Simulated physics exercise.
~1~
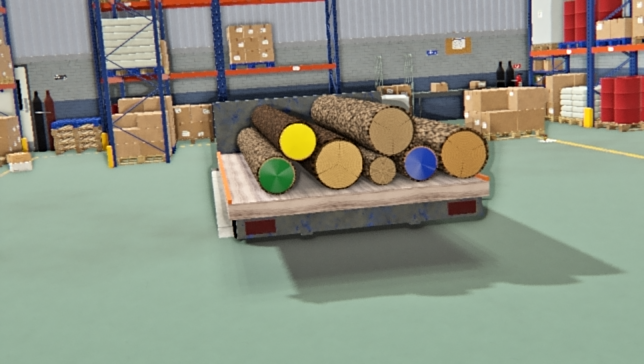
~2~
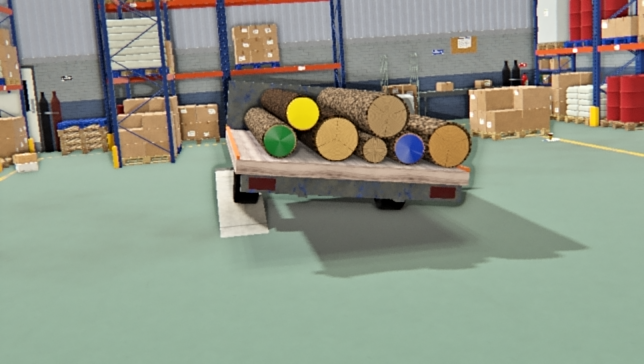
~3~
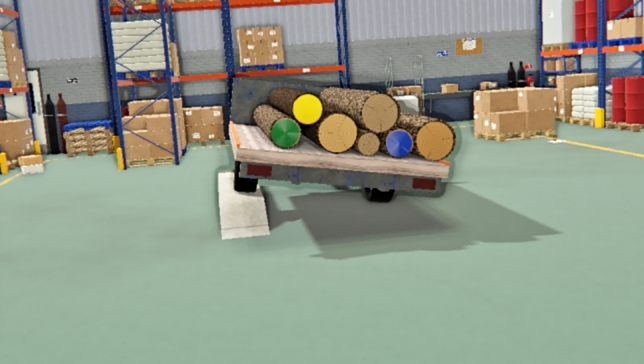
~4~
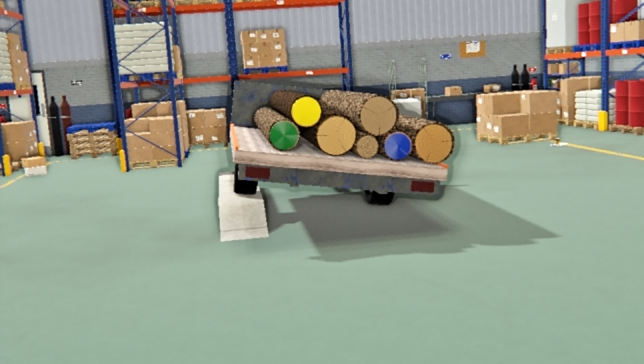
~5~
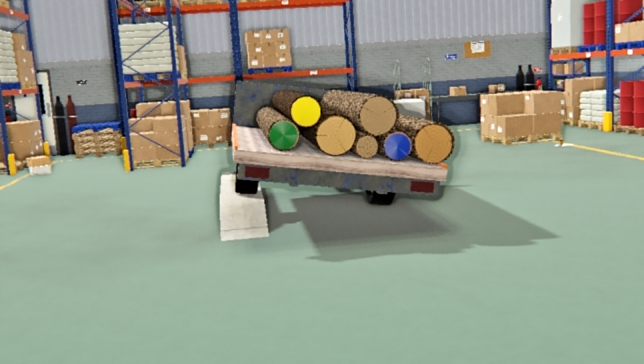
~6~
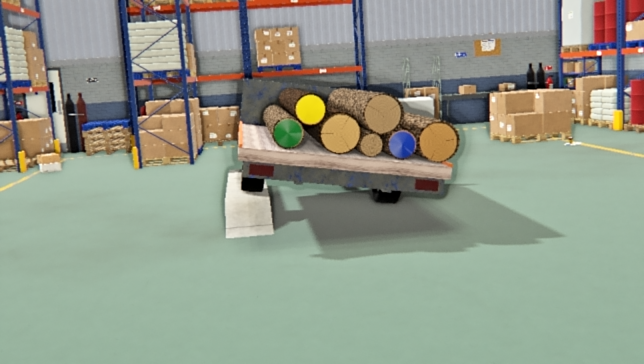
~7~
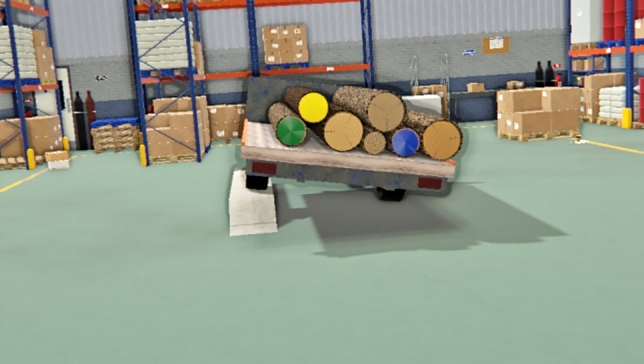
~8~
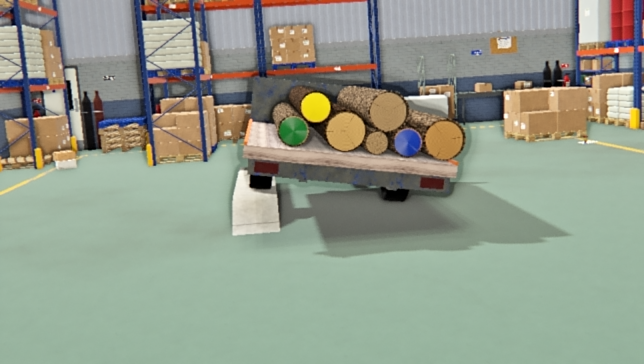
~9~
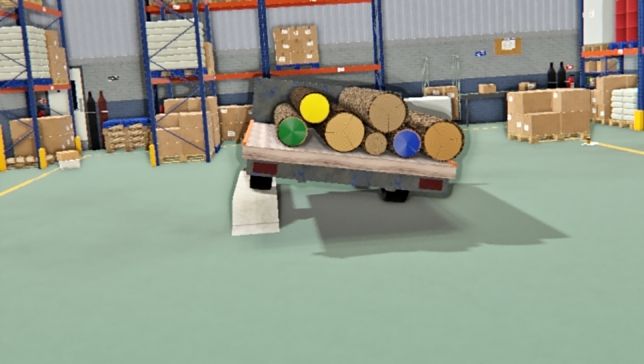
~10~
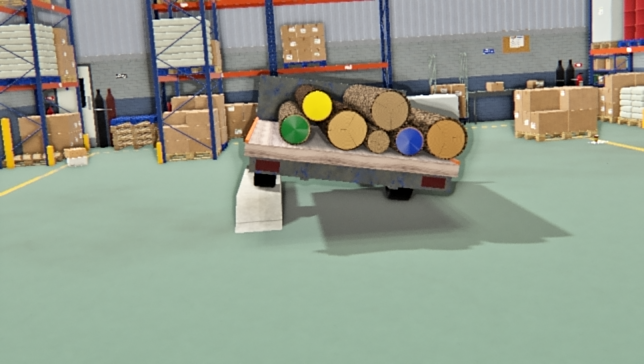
A flat trailer loaded with loose logs, their ends painted green, yellow and blue on three of them, rolled its left wheel up onto a concrete ramp in a warehouse and stopped there, tilted to the right, with every log still aboard.
